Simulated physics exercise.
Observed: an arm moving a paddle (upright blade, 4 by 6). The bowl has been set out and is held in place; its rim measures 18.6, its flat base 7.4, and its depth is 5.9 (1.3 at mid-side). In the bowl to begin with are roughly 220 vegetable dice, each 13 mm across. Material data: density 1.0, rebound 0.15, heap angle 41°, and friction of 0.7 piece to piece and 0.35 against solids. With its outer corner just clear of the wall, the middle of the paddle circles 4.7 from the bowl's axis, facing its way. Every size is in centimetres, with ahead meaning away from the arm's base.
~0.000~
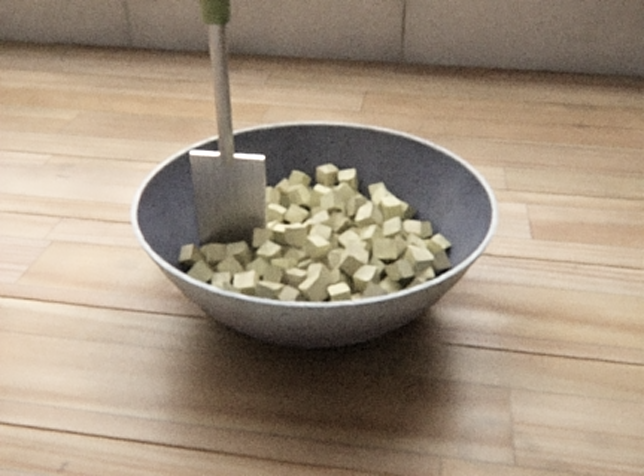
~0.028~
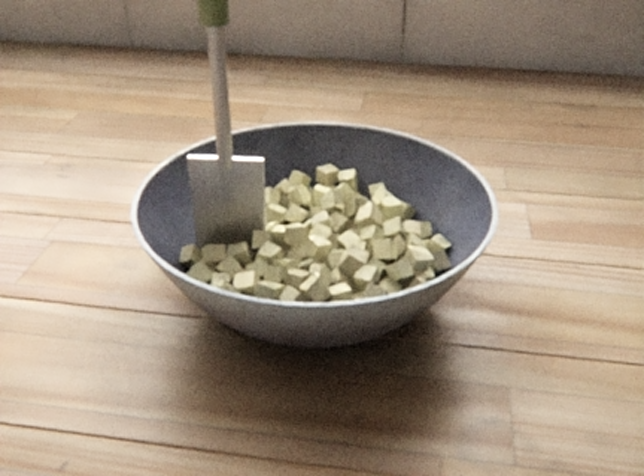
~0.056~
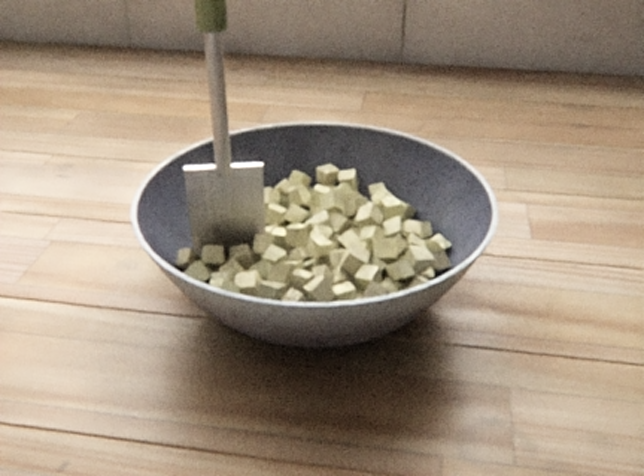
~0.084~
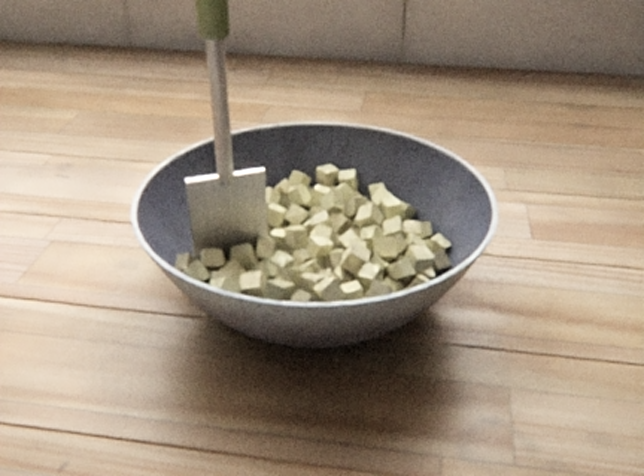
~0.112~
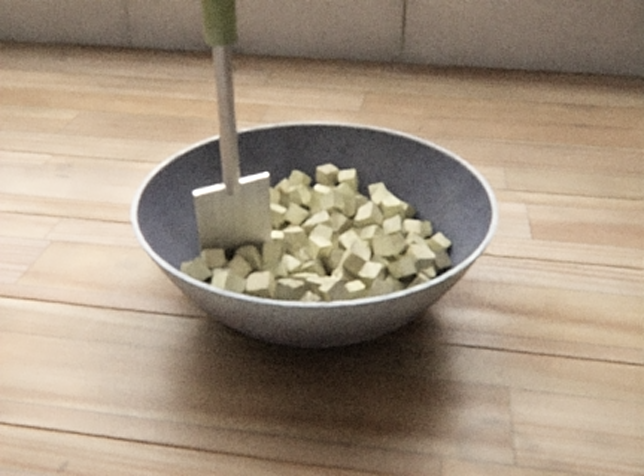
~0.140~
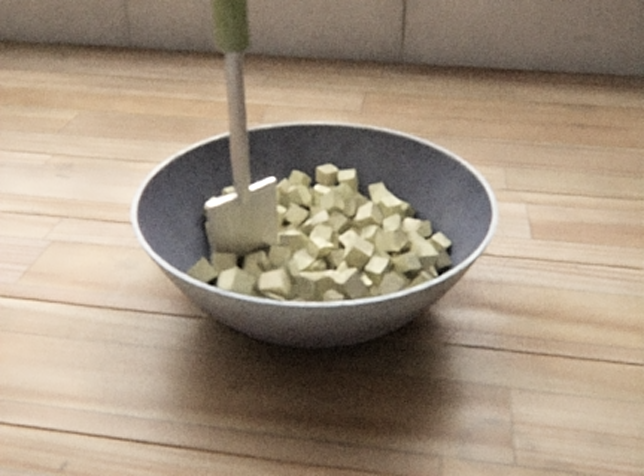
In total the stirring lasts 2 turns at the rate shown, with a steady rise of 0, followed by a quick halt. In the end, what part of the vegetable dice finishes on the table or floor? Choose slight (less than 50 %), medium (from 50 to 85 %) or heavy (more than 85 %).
The share is slight.
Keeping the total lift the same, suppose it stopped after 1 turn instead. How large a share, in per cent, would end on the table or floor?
Estimate: Near 10 %.
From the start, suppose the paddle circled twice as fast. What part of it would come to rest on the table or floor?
In that case it comes to around 55 percent.
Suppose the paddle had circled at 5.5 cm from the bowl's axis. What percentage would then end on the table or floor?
Near 25 %.
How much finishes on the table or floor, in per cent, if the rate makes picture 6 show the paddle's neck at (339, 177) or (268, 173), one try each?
Near 65 per cent for the first, near 45 per cent for the second.
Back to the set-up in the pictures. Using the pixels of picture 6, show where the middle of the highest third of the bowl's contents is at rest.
The centre is near pixel (228, 270).
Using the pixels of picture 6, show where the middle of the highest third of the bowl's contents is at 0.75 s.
The top third is centred near (211, 188) in the last picture.
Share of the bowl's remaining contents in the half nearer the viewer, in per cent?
Estimate: Some 80 %.
After 0.75 s, 316° round, highest piece 8 above the table; 201 in the bowl, 18 on the table or floor, 3 in flight or on the tool.
After 1.36 s, 219° round, highest piece 8 above the table; 172 in the bowl, 45 on the table or floor, 5 in flight or on the tool.
After 1.87 s, 0° round, highest piece 7 above the table; 154 in the bowl, 68 on the table or floor.
After 2.57 s, 0° round, highest piece 7 above the table; 154 in the bowl, 68 on the table or floor.
In the end, 154 in the bowl, 68 on the table or floor. That is 31 % on the table or floor.
